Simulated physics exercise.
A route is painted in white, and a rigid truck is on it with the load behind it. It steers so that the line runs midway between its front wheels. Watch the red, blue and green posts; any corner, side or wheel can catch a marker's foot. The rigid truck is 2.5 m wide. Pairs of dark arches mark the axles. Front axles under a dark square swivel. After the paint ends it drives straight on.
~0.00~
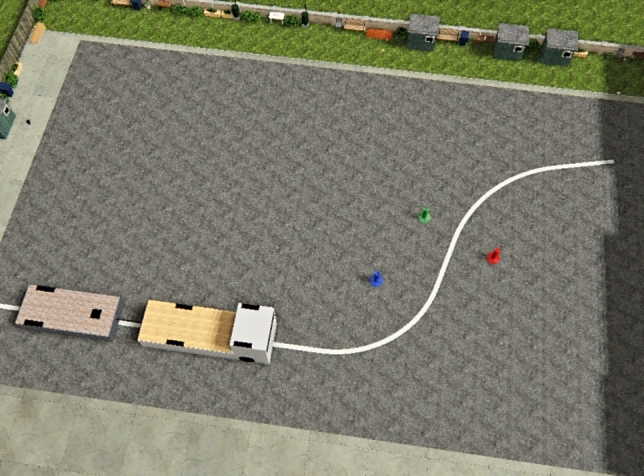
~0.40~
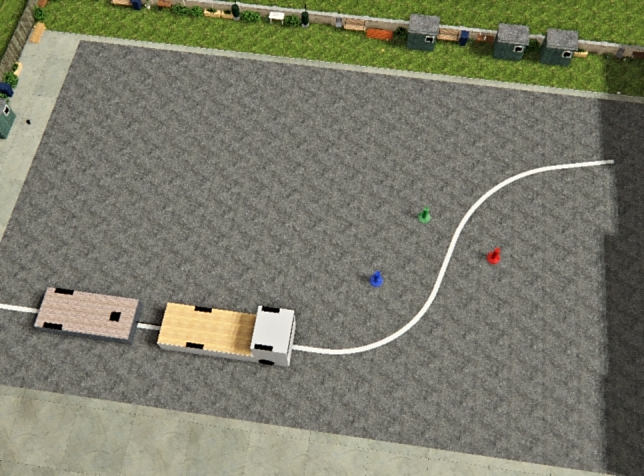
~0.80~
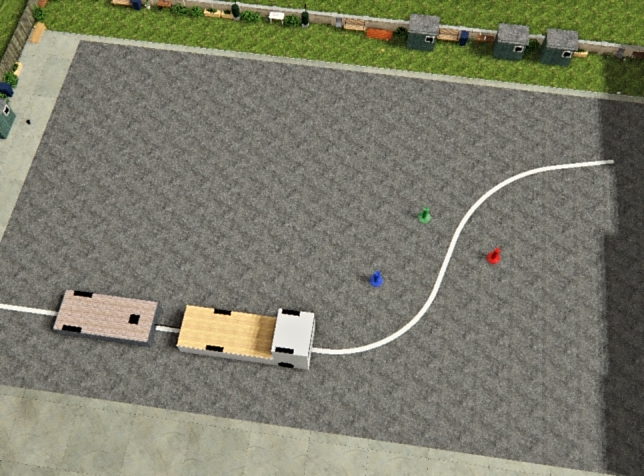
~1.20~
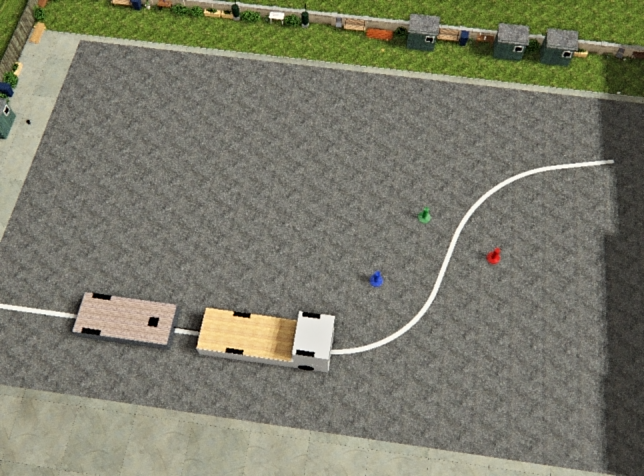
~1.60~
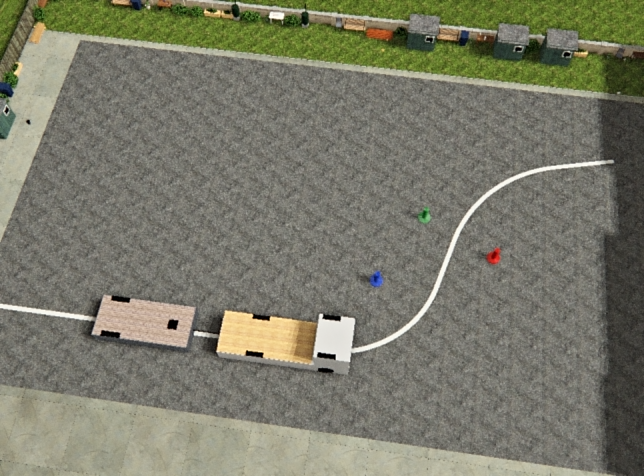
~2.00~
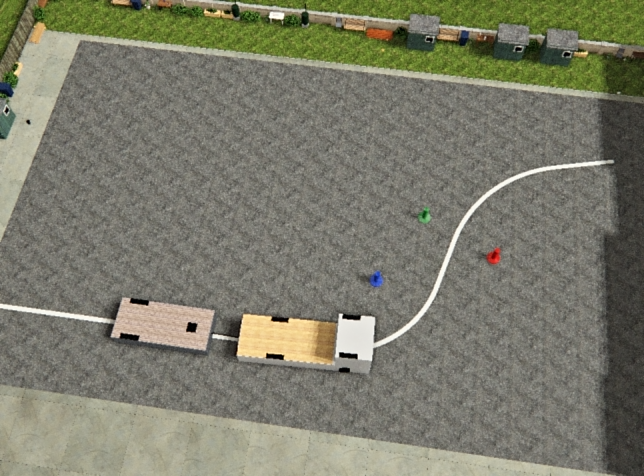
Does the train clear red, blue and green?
The red one is missed; the blue one takes a hit; the green one escapes.
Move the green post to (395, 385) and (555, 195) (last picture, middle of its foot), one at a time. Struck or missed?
First missed, second hit.
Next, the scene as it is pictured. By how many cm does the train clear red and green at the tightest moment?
To spare: Red 70, green 50.
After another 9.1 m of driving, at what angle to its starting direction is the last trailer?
About 10°.
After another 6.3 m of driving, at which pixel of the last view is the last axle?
Near (232, 334).
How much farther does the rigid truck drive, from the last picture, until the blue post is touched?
About 15.5 m.
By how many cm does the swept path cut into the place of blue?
About: Blue 20.
Then, 5.4 s in, the last axle is at (283, 336) of the last picture, 20 cm off the line; red has been passed with 65 cm to spare.
Then, 7.4 s in, the last axle is at (367, 311) of the last picture, 180 cm off the line; the trailer has hit blue.
Then, 8.0 s in, the last axle is at (388, 296) of the last picture, 195 cm off the line; green has been passed with 55 cm to spare.
Then, 15.4 s in, the last axle is out of the picture, 30 cm off the line; 1 of 3 struck in all.
